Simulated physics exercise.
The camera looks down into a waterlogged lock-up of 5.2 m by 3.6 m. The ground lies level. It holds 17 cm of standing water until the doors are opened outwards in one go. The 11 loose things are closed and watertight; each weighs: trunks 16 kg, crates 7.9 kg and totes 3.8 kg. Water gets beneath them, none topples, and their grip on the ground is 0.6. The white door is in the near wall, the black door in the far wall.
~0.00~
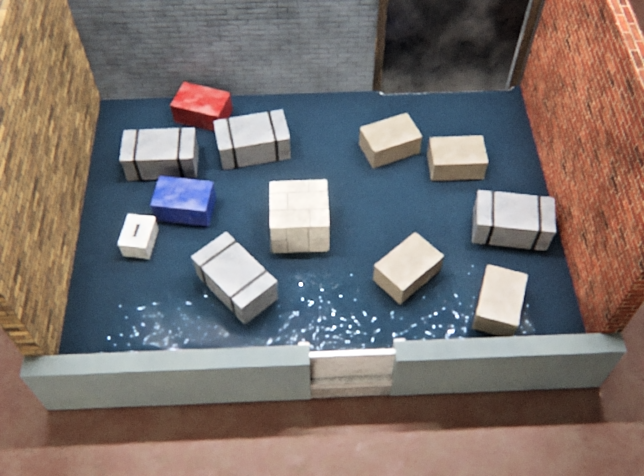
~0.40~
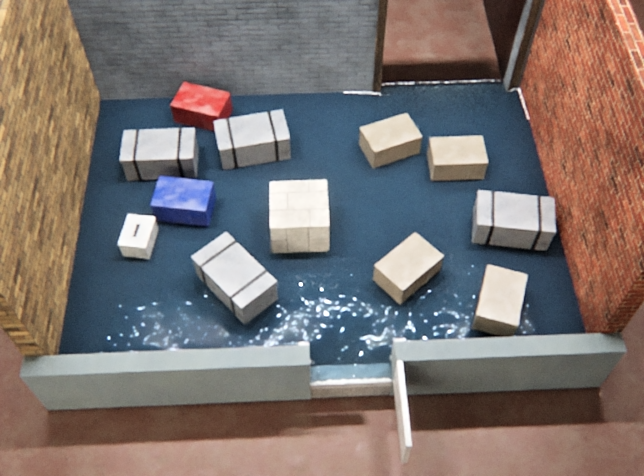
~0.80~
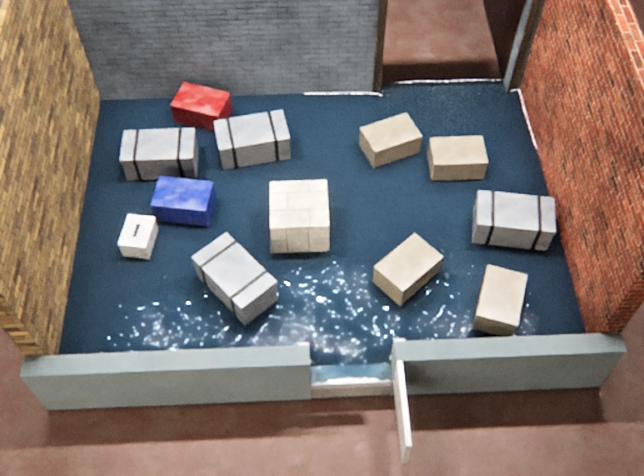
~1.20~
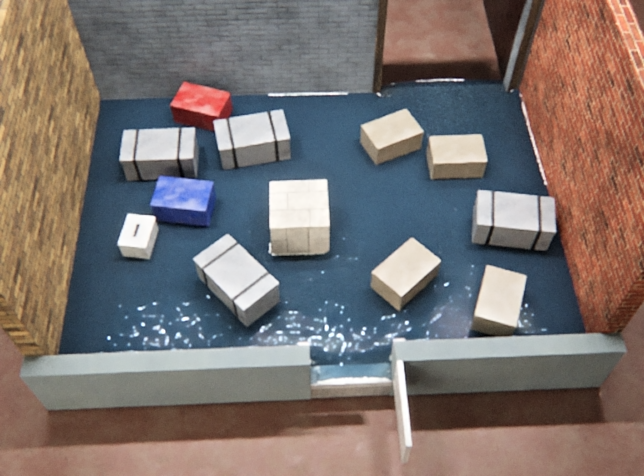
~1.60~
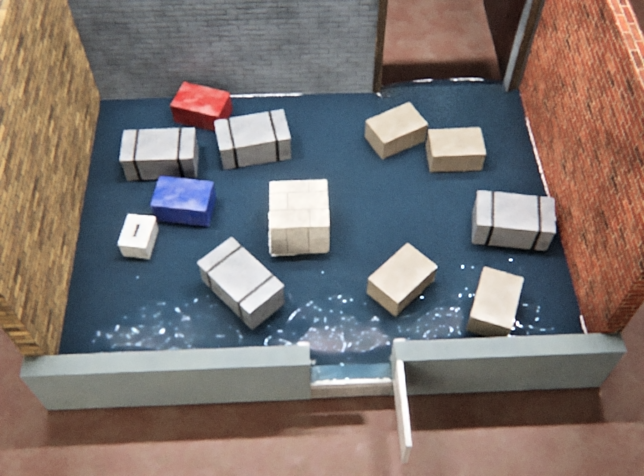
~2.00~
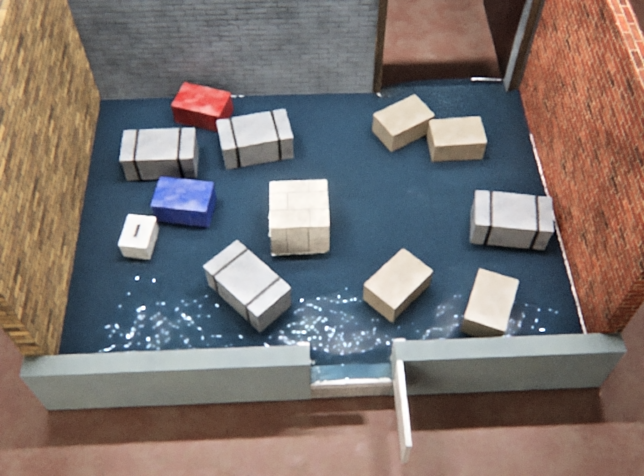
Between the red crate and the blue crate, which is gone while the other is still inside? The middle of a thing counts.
It is the red one that leaves first.
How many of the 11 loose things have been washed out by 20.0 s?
I count 7.
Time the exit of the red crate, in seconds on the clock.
Near 12.0 s.
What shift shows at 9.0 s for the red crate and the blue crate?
About 150 and 80 cm.
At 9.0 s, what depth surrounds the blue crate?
Roughly 9 cm.
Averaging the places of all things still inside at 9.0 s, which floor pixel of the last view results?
Near (352, 196).
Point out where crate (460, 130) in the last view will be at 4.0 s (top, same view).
Around (482, 74).
After 4.0 s the red crate is near (226, 101), 0.3 m from its start, afloat; the blue crate is near (201, 200), 0.2 m from its start, afloat; 1 of 11 are out; 10 afloat.
After 9.0 s the red crate is near (335, 91), 1.6 m from its start, afloat; the blue crate is near (250, 178), 0.8 m from its start, afloat; 3 of 11 are out; 8 afloat.
After 16.0 s the red crate has gone out (at 12.0 s); the blue crate is near (251, 157), 0.9 m from its start, afloat; 7 of 11 are out; 4 afloat.
After 20.0 s the red crate has gone out (at 12.0 s); the blue crate is near (308, 143), 1.6 m from its start, afloat; 7 of 11 are out; 4 afloat.
